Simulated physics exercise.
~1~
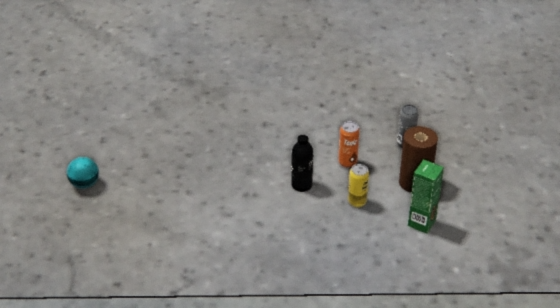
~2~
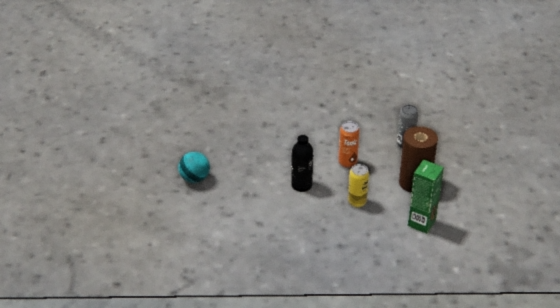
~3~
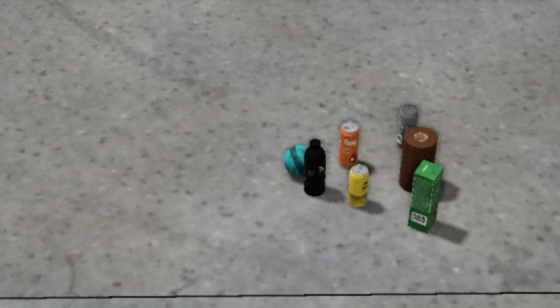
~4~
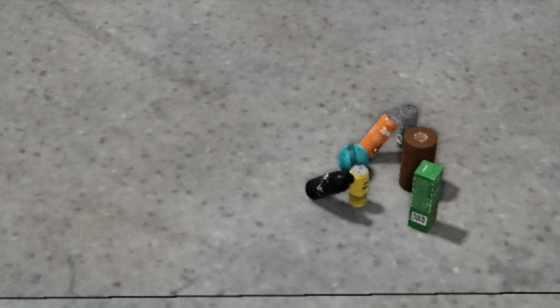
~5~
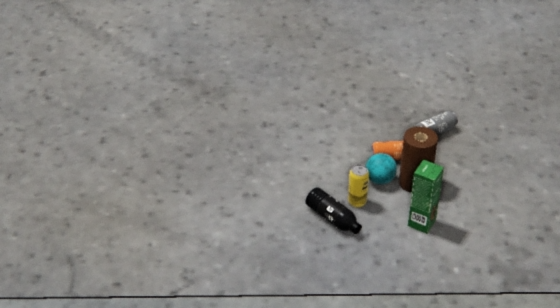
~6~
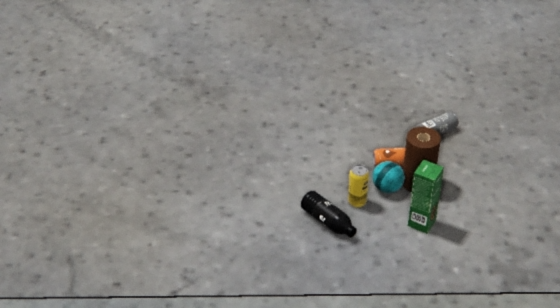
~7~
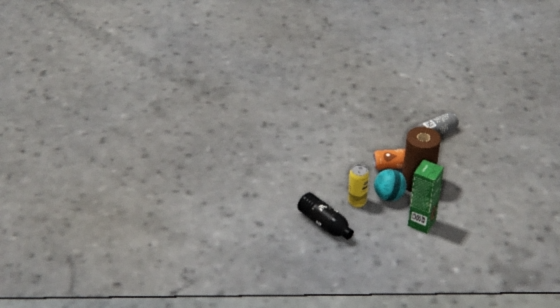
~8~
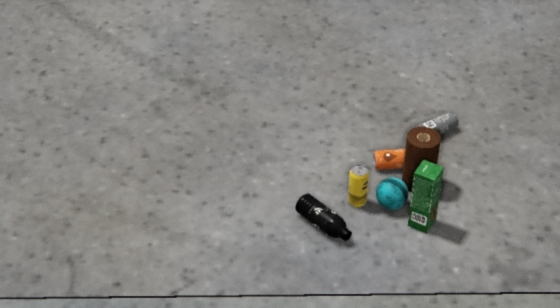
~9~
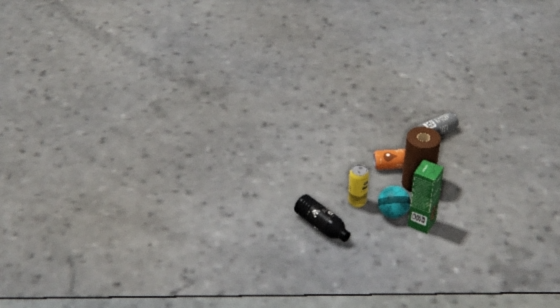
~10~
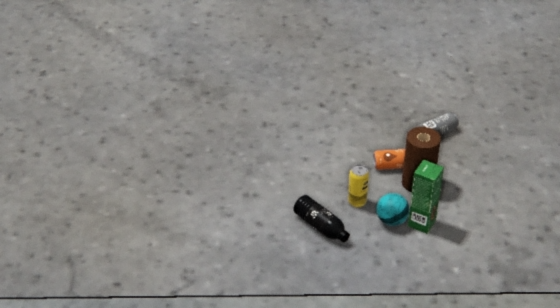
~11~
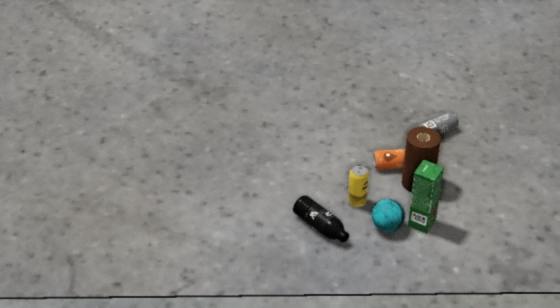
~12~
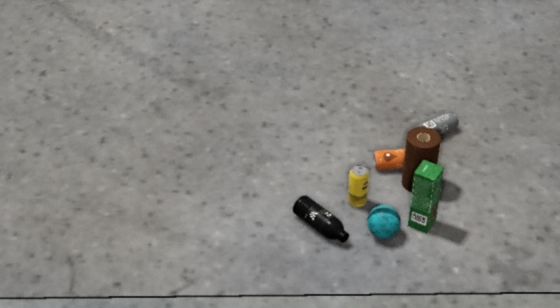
The clip opens on a grey concrete floor with a turquoise ball at the left and six upright items grouped at the right. The ball rolls rightward and strikes the black bottle, which begins to tip. It continues into the orange can, and both bottle and can topple, while the grey can behind falls over too. The ball slows sharply beside the brown roll, then drifts toward the viewer between the yellow can and the green carton. It ends just in front of them, with the yellow can, brown roll and green carton still standing.
